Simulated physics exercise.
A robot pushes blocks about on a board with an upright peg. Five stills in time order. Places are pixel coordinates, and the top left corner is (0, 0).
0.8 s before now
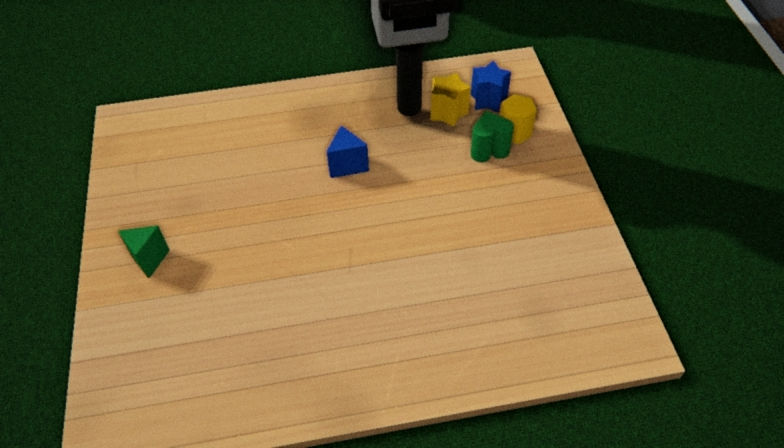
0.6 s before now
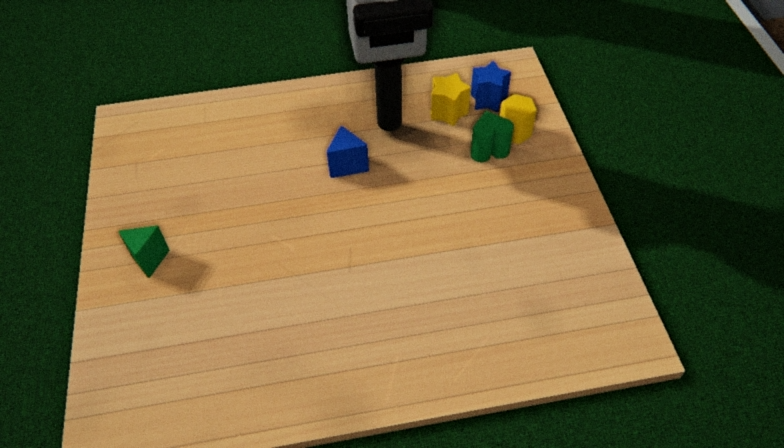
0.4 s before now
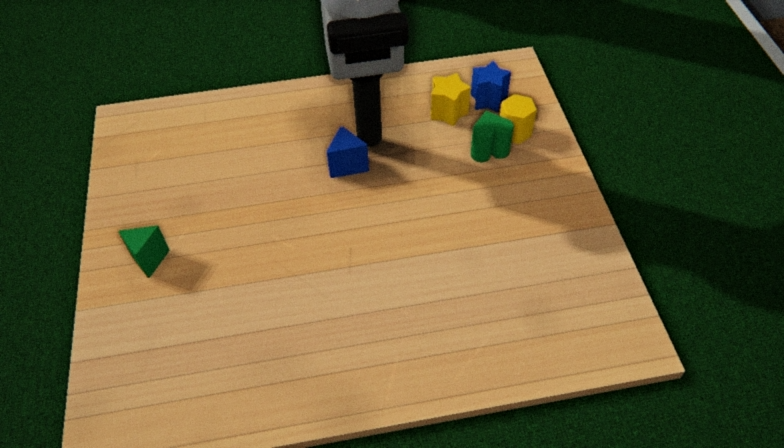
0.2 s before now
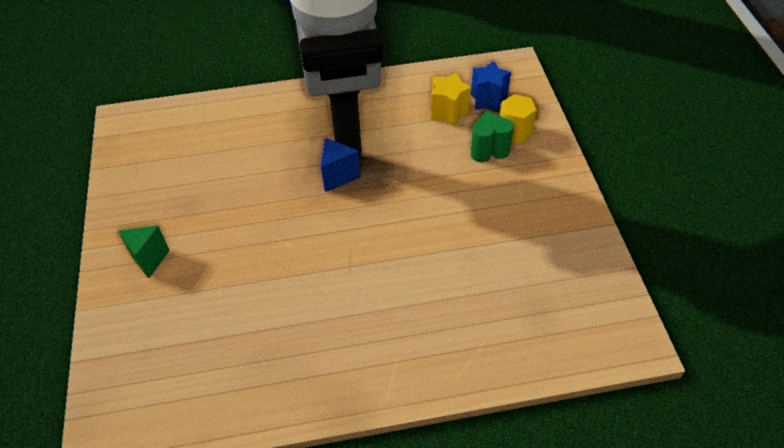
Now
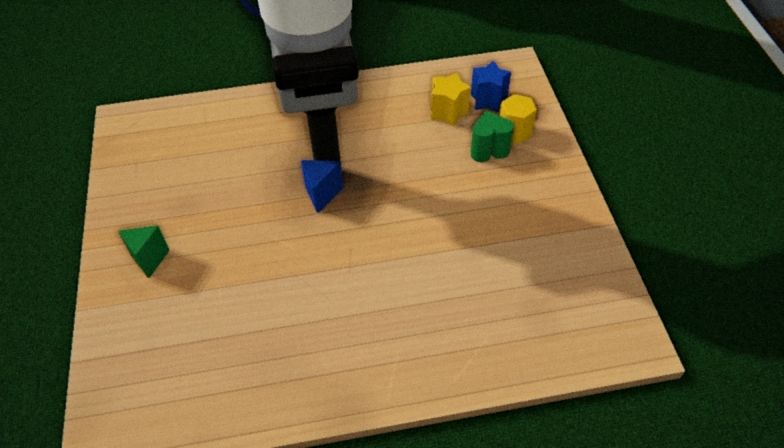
The video shows a robot's upright peg moving left and toward the viewer across a wooden board, reaching a blue triangular block and pushing it a short way the same direction, turning it, while the other blocks stay still.
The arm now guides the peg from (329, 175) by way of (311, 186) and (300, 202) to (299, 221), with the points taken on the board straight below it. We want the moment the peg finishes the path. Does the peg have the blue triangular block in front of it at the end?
That would be a yes.
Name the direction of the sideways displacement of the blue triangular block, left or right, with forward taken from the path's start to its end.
Facing from start to end, it shifts left.
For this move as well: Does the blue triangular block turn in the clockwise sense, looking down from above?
Answer: No.
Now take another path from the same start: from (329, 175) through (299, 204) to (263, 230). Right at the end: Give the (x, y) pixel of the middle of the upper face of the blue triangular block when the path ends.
Its top centre is at about (297, 206).
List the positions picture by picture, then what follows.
Peg's lower end at (409, 109); blue triangular block at (345, 141), in the first picture.
Peg at (390, 124); blocks still, in the second picture.
Peg at (370, 139); blocks still, in the third picture.
Peg at (349, 154); blue triangular block at (335, 151), in the fourth picture.
Peg at (329, 170); blue triangular block at (318, 169), in the fifth picture.
On the path given first. Halfway along, peg at (303, 190); blue triangular block at (305, 190), turned 35° anticlockwise.
At the end, peg at (298, 215); blue triangular block at (305, 215), turned 45° anticlockwise.
